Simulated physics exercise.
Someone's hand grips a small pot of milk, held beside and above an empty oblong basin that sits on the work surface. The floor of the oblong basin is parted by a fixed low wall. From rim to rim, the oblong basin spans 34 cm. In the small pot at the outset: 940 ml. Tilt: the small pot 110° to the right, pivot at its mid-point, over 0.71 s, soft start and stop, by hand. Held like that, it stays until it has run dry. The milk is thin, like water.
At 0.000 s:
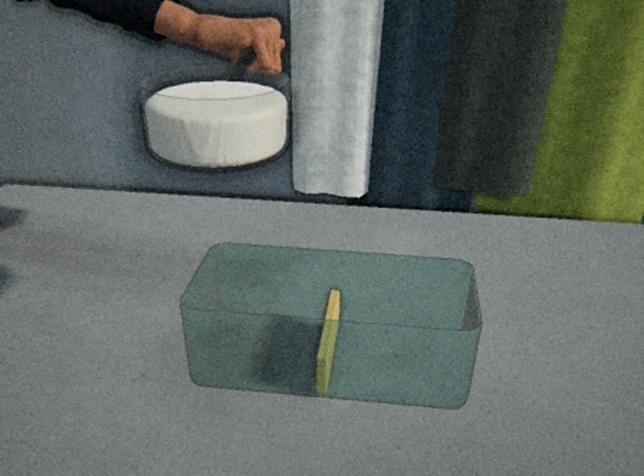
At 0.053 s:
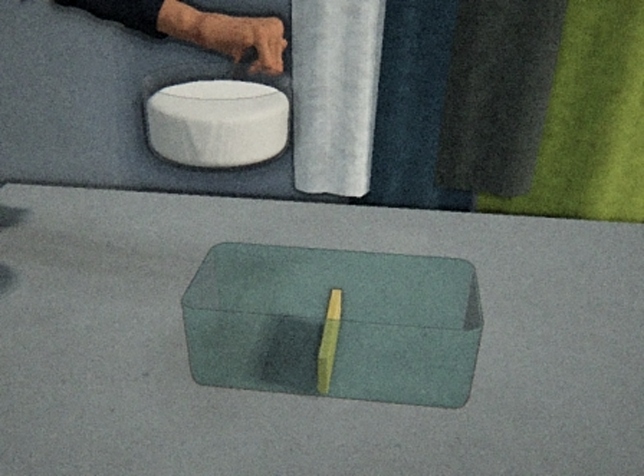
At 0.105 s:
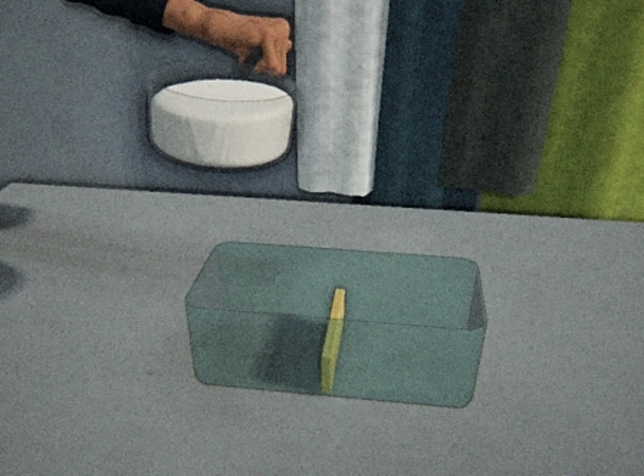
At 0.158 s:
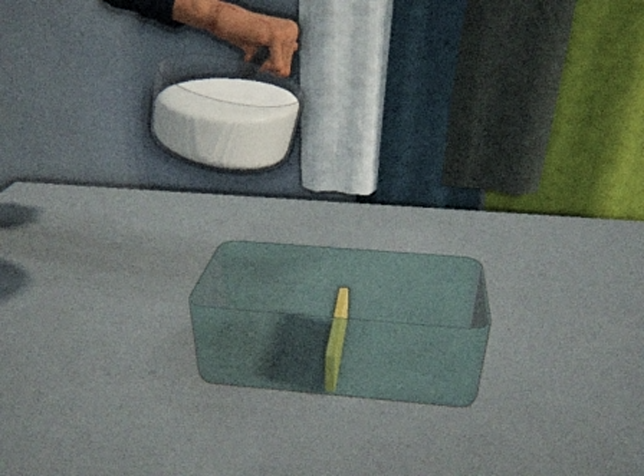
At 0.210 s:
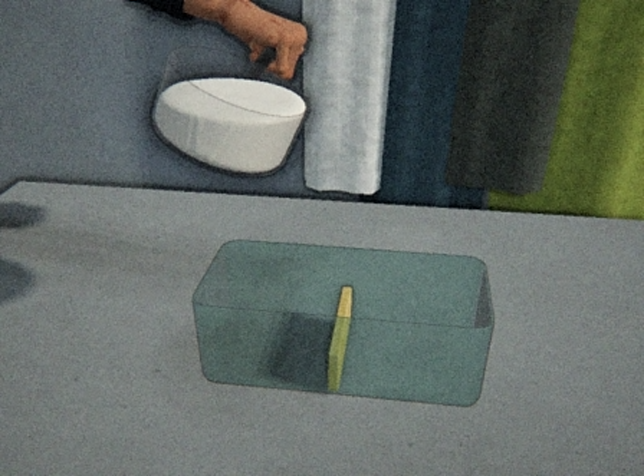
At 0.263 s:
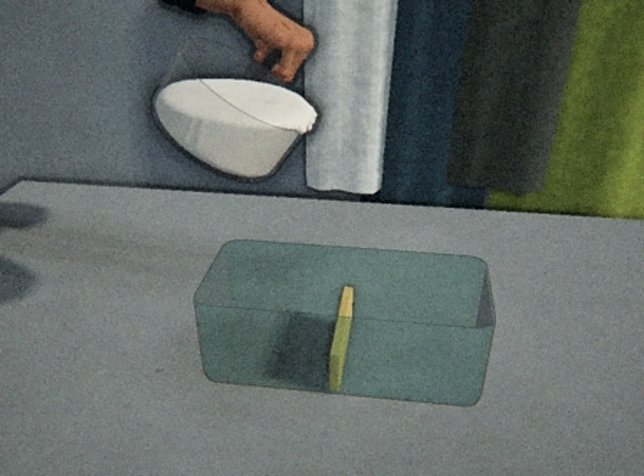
Small pot of milk tilting gradually rightward below a hand, milk reaching its rim, beside and above an empty, divided oblong basin.
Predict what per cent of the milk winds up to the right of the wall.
Roughly 59 per cent is past the wall.
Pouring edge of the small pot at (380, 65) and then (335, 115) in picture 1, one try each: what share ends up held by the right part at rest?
Near 80 in a hundred on the first go and near 85 in a hundred on the second.
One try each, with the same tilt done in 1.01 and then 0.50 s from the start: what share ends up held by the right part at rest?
Some 65 and 45 per cent, in that order.
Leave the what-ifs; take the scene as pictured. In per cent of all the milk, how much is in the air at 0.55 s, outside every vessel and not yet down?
Roughly 56 %.
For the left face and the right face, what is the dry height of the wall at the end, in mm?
Close to 38 mm left and close to 32 mm right.
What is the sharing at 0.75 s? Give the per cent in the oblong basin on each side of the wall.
About 26 left, about 60 right.
By 0.55 s the tilt is 96° and 23 per cent is still to pour, 1 is left of the wall and 20 right of it.
By 0.75 s the tilt is 110° and 4 per cent is still to pour, 26 is left of the wall and 60 right of it.
By 0.97 s the tilt is 110° and 0 per cent is still to pour, 38 is left of the wall and 59 right of it.
By 1.21 s the tilt is 110° and 0 per cent is still to pour, 39 is left of the wall and 59 right of it.
At rest 39 per cent lies left of the wall, 59 right of it and 2 outside.
